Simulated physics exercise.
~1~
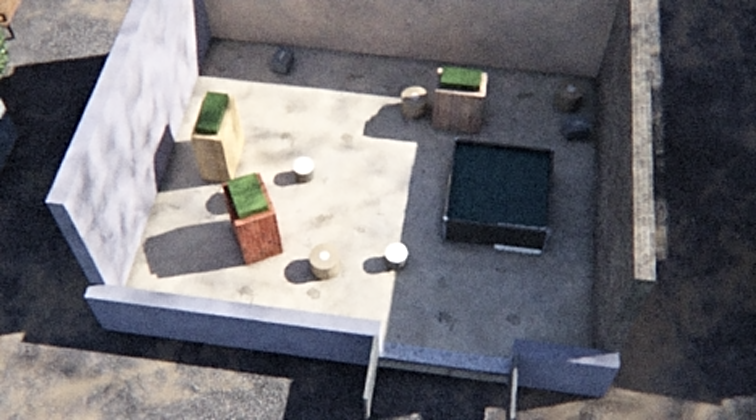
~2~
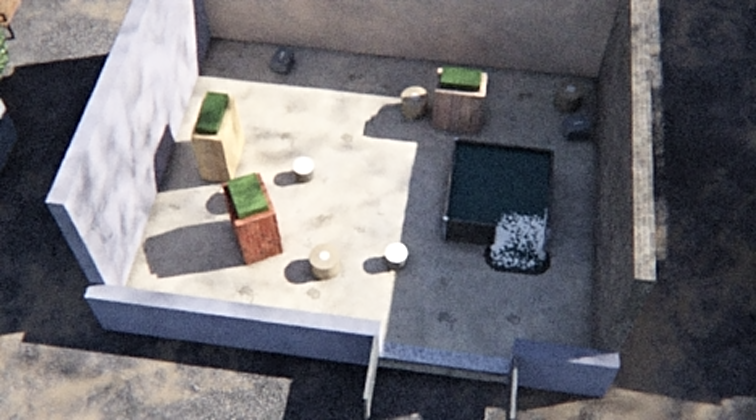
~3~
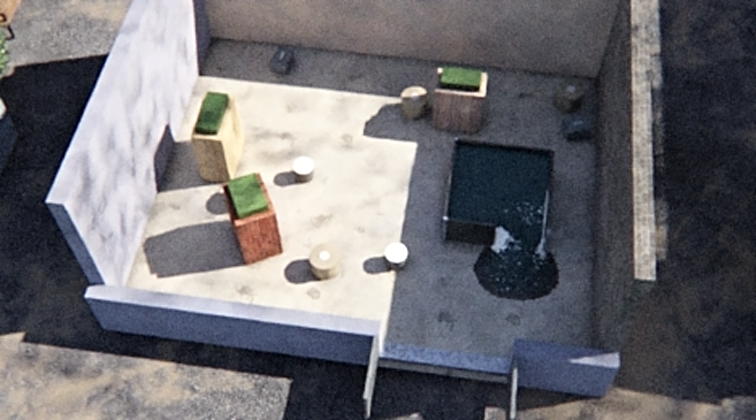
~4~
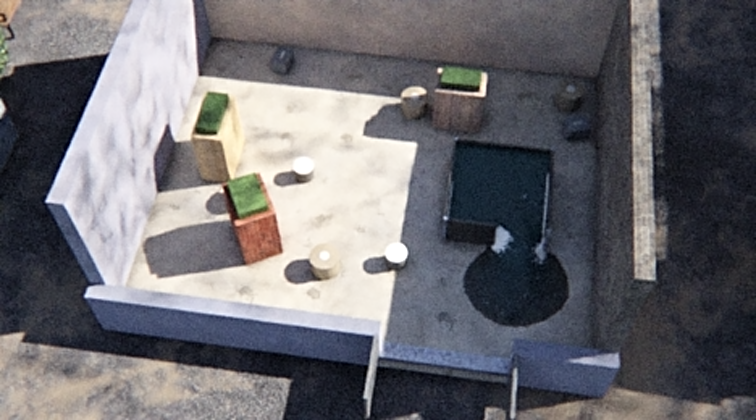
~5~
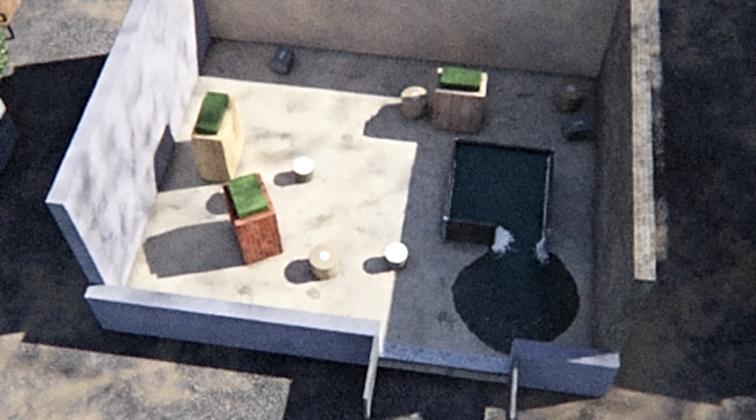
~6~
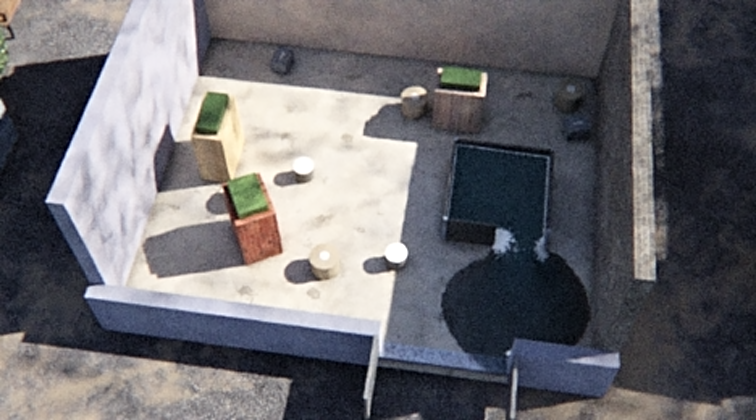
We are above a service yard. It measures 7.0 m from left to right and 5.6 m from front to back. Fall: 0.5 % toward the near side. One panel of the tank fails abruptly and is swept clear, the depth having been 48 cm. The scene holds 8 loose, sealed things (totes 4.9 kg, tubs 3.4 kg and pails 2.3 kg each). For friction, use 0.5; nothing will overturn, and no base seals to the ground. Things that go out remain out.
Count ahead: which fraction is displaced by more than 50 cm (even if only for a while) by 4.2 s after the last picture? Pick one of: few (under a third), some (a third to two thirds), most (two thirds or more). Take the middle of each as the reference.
Few.
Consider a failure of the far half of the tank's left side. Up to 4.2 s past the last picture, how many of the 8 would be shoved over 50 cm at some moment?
Count: 4.
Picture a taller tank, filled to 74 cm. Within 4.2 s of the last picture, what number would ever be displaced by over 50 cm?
Count under that change: 1.
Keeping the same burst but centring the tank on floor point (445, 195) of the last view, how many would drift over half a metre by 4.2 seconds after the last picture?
So the tally would be 0.
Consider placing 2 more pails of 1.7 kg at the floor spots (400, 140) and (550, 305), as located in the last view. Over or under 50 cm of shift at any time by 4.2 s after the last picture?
In turn: Less, over.
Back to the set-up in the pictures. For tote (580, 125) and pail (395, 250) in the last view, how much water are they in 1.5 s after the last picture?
Close to 0 and 0 centimetres.
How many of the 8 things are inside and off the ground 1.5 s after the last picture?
Of them, 0.
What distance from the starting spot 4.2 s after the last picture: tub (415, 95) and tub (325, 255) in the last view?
In turn: 0 cm, 0 cm.
Then, 0.4 s after the last picture 0 of 8 are over 50 cm from their spots; 0 afloat.
Then, 1.5 s after the last picture 0 of 8 are over 50 cm from their spots; 0 afloat.
Then, 2.8 s after the last picture 0 of 8 are over 50 cm from their spots; 0 afloat.
Then, 4.2 s after the last picture 0 of 8 are over 50 cm from their spots, and 0 have been at some point; 0 afloat.
